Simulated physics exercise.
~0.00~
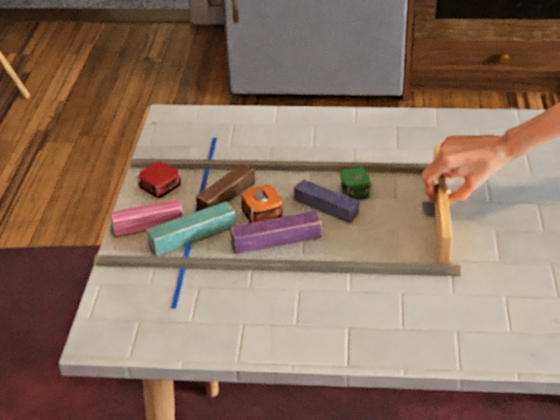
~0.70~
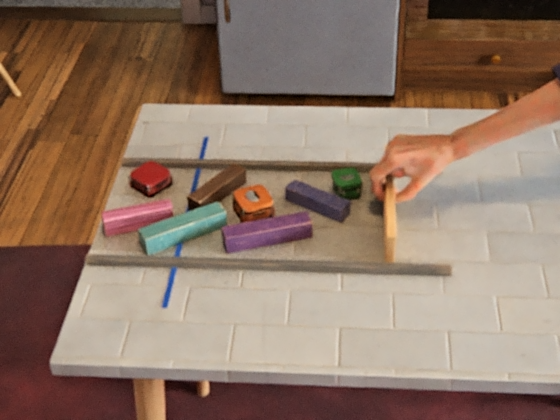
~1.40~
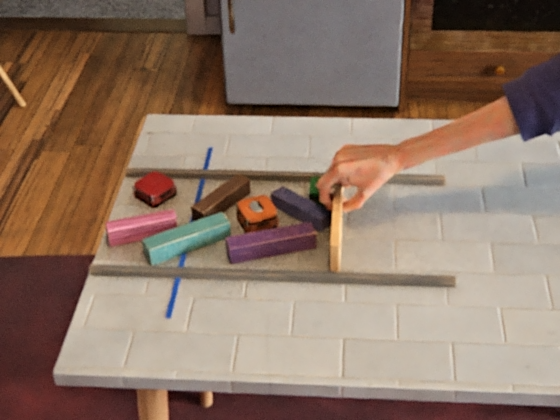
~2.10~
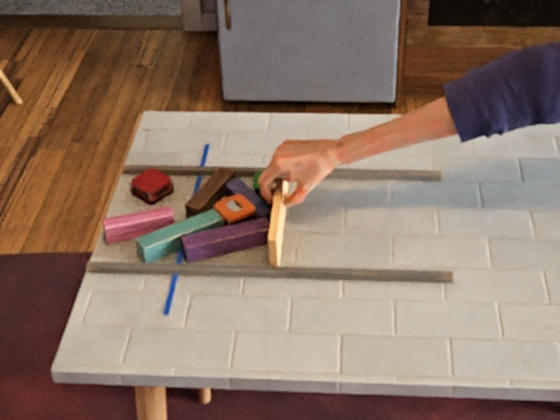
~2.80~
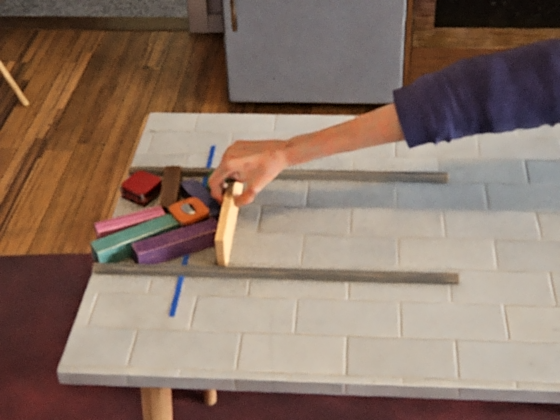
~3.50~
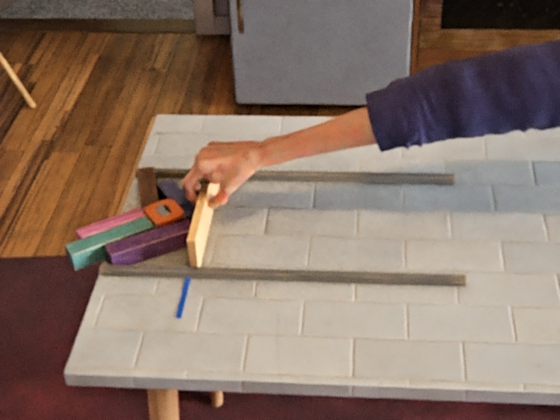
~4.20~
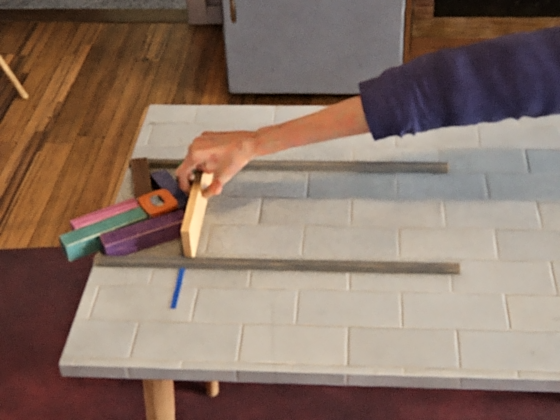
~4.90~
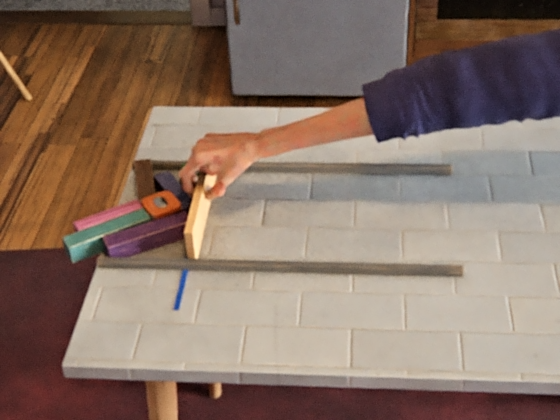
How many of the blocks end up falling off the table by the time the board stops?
Only one or two fall, the red one among them. Most of the others stay bunched against the board, with some sticking out over the left edge.
